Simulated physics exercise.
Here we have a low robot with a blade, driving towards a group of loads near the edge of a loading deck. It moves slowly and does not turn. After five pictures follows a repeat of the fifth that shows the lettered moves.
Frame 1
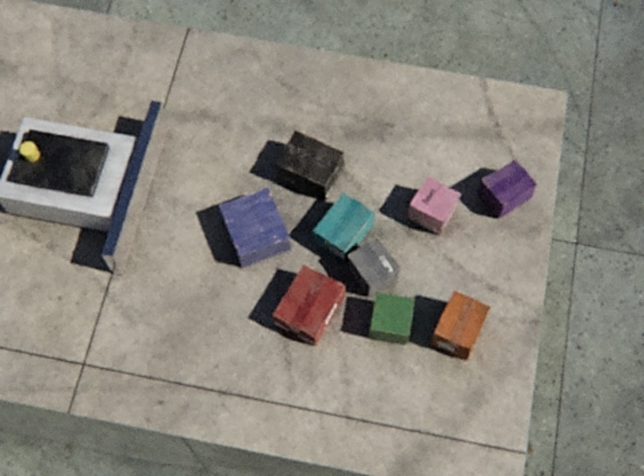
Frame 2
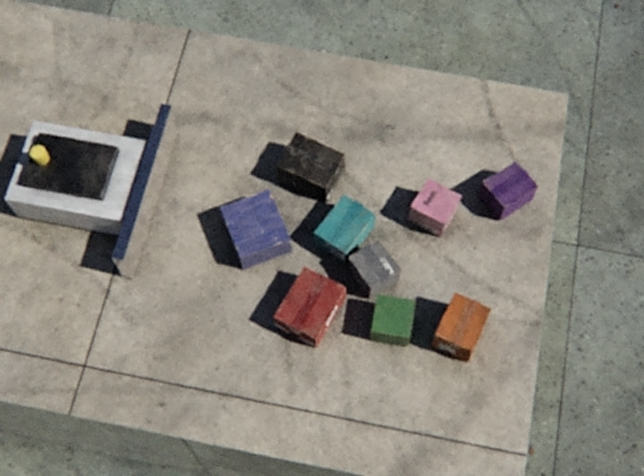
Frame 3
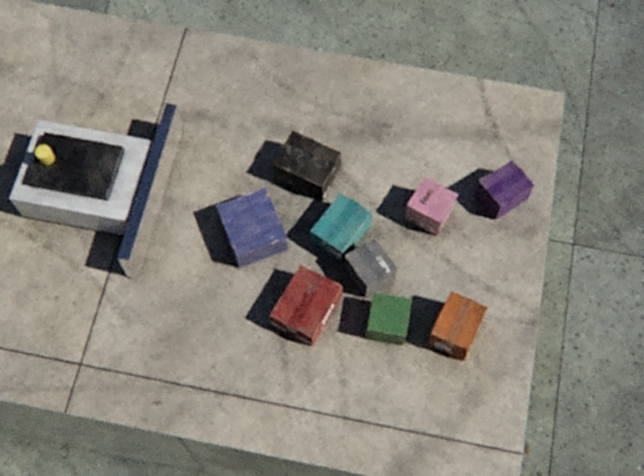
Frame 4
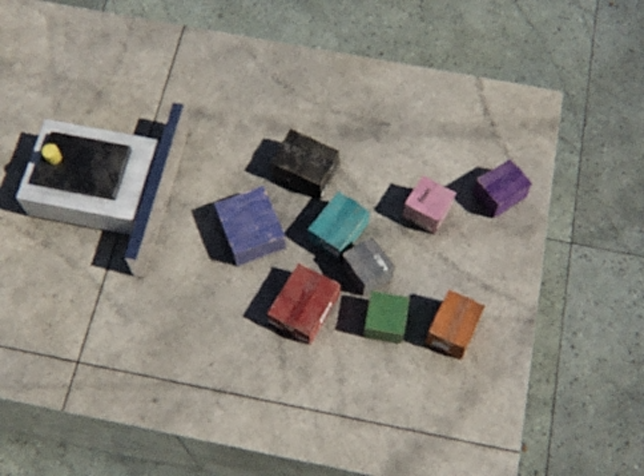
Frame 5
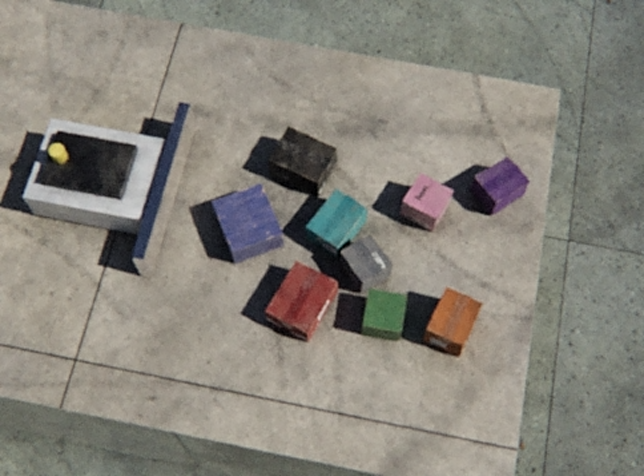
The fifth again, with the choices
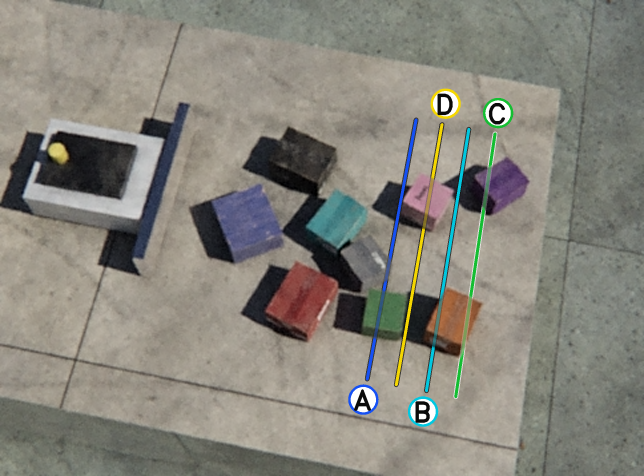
A low robot with a blade creeps right toward a group of colored boxes.
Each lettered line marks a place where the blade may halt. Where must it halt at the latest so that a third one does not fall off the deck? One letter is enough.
No farther than B.
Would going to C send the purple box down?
Yes.
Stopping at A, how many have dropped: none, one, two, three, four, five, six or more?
The count is none.
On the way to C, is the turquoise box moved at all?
Yes.
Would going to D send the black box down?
No.
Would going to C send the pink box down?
Yes.
On the copy, A at (393, 242); B at (449, 252); C at (477, 257); D at (421, 247).
On B. First, robot (197, 184); black box (314, 162); turquoise box (346, 222).
Then, robot (300, 204); purple box (508, 180); orange parcel (468, 326).
Finally, robot (380, 218); orange parcel over the edge; purple box over the edge; two fallen.
By contrast, A is within the limit but short; C drops six; D is within the limit but short.
